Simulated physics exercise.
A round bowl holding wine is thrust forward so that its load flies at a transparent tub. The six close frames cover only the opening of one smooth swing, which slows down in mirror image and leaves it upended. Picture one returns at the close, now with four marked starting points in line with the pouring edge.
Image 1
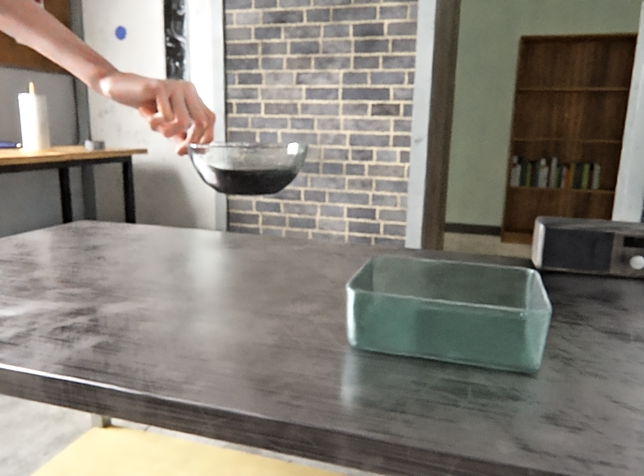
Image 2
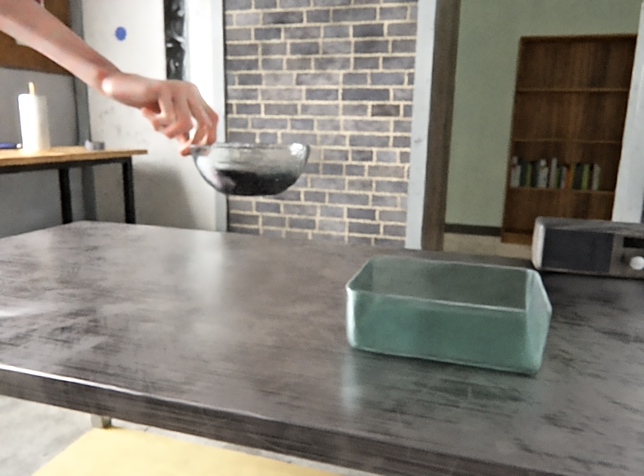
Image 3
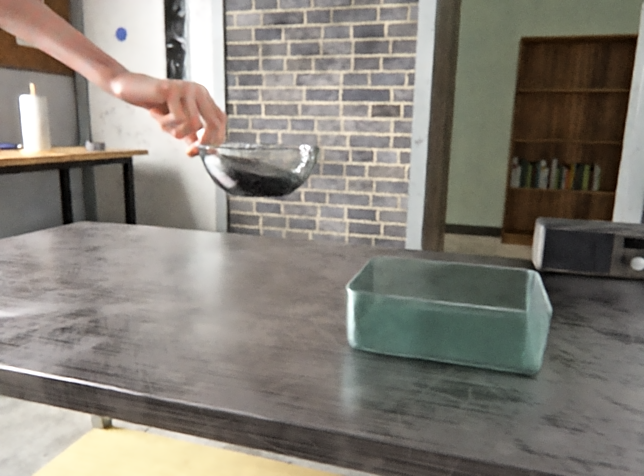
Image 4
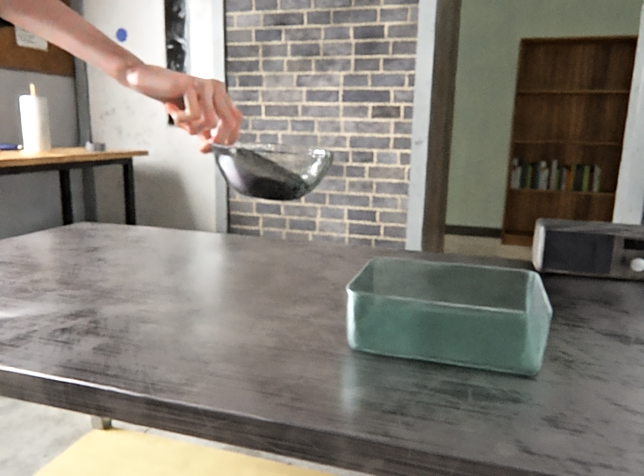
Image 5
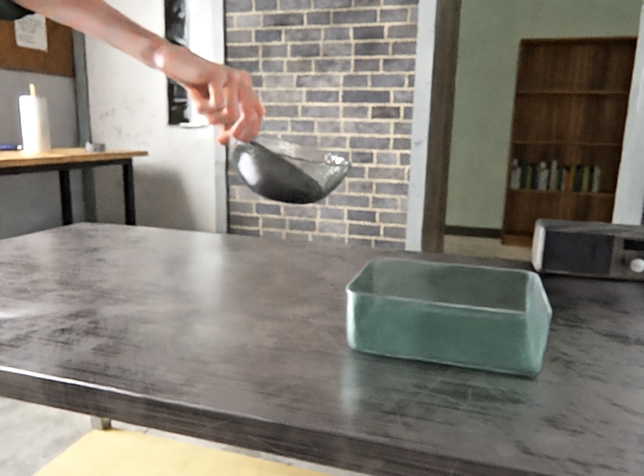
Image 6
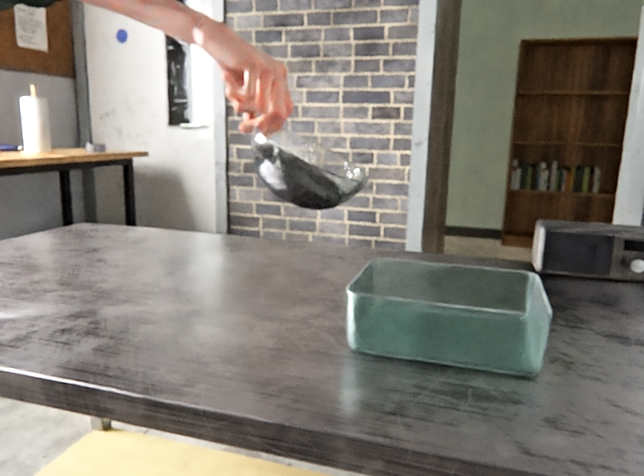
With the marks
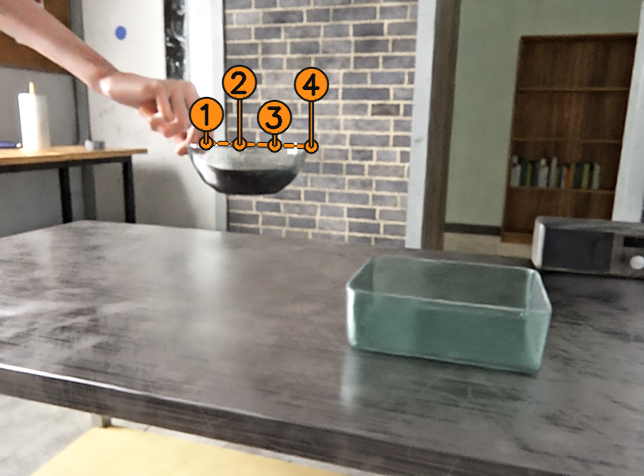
Glass bowl of dark liquid held by a hand moving right above a dark table, then tilting toward a clear rectangular tub.
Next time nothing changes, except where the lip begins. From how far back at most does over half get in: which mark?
It is 2.
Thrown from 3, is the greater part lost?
No, that is safe.
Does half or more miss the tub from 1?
Yes, that goes wrong.
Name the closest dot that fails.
It is 1.
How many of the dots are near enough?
Three of the four.
On the marked copy, 1 at (206, 142); 2 at (239, 144); 3 at (274, 145); 4 at (311, 146).
With 1, about 31 % lands in the tub, 62 % falls short and 7 % goes beside or beyond.
With 2, about 64 % lands in the tub, 26 % falls short and 10 % goes beside or beyond.
With 3, about 74 % lands in the tub, 7 % falls short and 19 % goes beside or beyond.
With 4, about 89 % lands in the tub, 8 % falls short and 3 % goes beside or beyond.
